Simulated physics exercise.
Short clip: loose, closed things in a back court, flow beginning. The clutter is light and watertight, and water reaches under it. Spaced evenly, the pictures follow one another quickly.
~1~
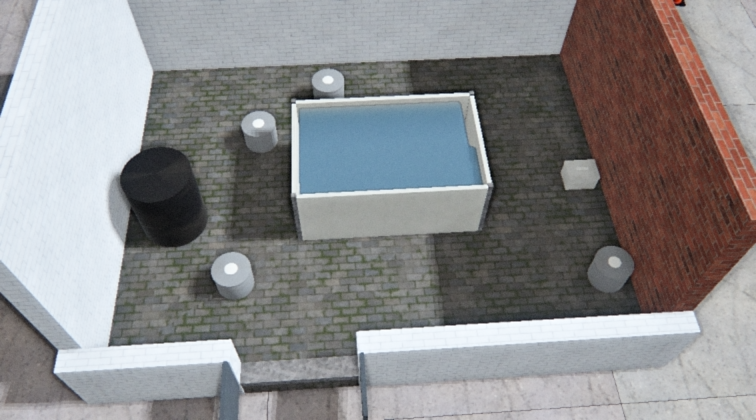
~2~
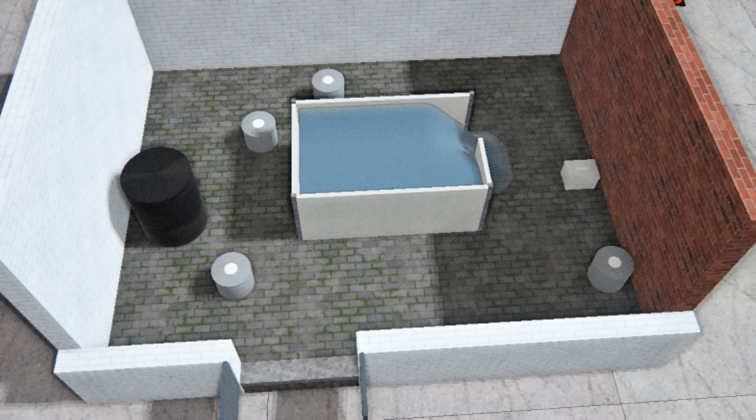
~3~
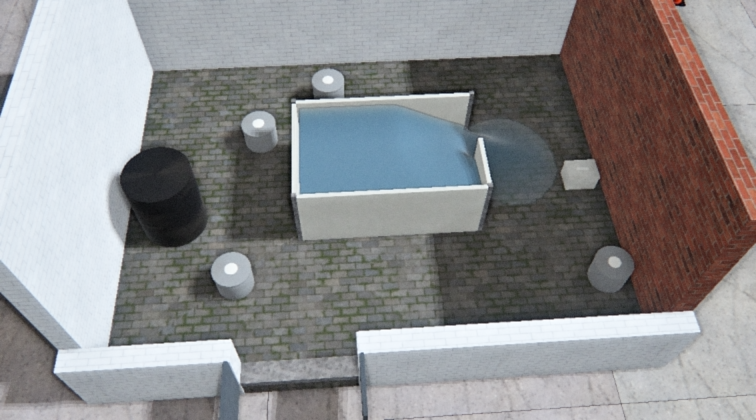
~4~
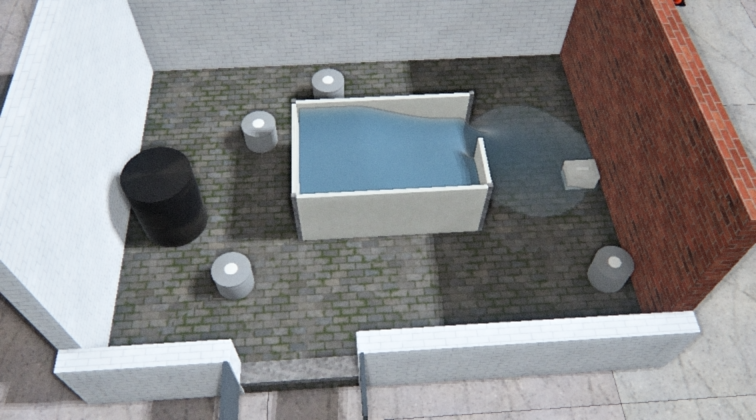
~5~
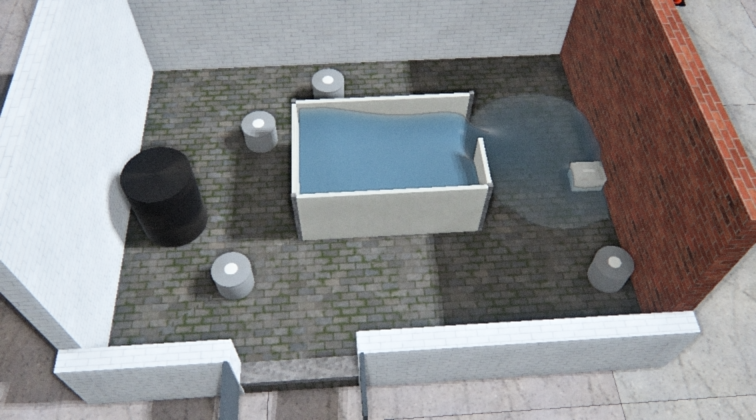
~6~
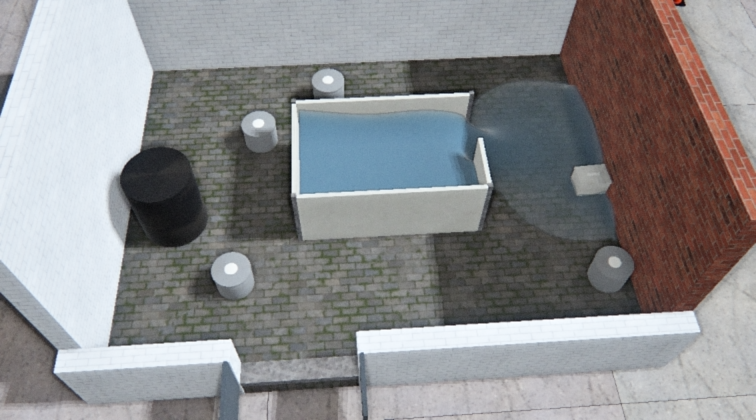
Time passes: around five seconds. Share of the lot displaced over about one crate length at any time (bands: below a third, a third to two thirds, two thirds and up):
Two thirds upward.
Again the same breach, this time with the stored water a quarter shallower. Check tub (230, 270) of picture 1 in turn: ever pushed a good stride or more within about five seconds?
My take on it: Didn't get there.
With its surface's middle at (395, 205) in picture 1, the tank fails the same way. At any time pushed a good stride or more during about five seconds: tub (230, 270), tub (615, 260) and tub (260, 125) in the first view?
In order: Remained close by, went well off, went well off.
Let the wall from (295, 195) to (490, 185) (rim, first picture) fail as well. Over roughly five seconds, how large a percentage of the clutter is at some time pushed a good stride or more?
Roughly 60 %.
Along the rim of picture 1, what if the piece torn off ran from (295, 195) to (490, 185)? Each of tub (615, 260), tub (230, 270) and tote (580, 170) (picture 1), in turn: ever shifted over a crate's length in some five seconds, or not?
First beyond that mark, then beyond that mark, then beyond that mark.
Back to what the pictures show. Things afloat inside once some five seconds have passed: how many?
So that is 4.
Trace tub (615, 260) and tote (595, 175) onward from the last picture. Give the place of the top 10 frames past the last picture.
I'd say about (543, 303) for the first and about (513, 284) for the second.
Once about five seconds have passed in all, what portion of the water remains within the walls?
My answer is close to 100 percent.
A moment on, 1 of 5 are well off their spots; 0 afloat.
Next, 2 of 5 are well off their spots; 1 afloat.
Later, 4 of 5 are well off their spots; 0 afloat.
In the end, 5 of 5 are well off their spots, and 5 have been at some point; 4 afloat.
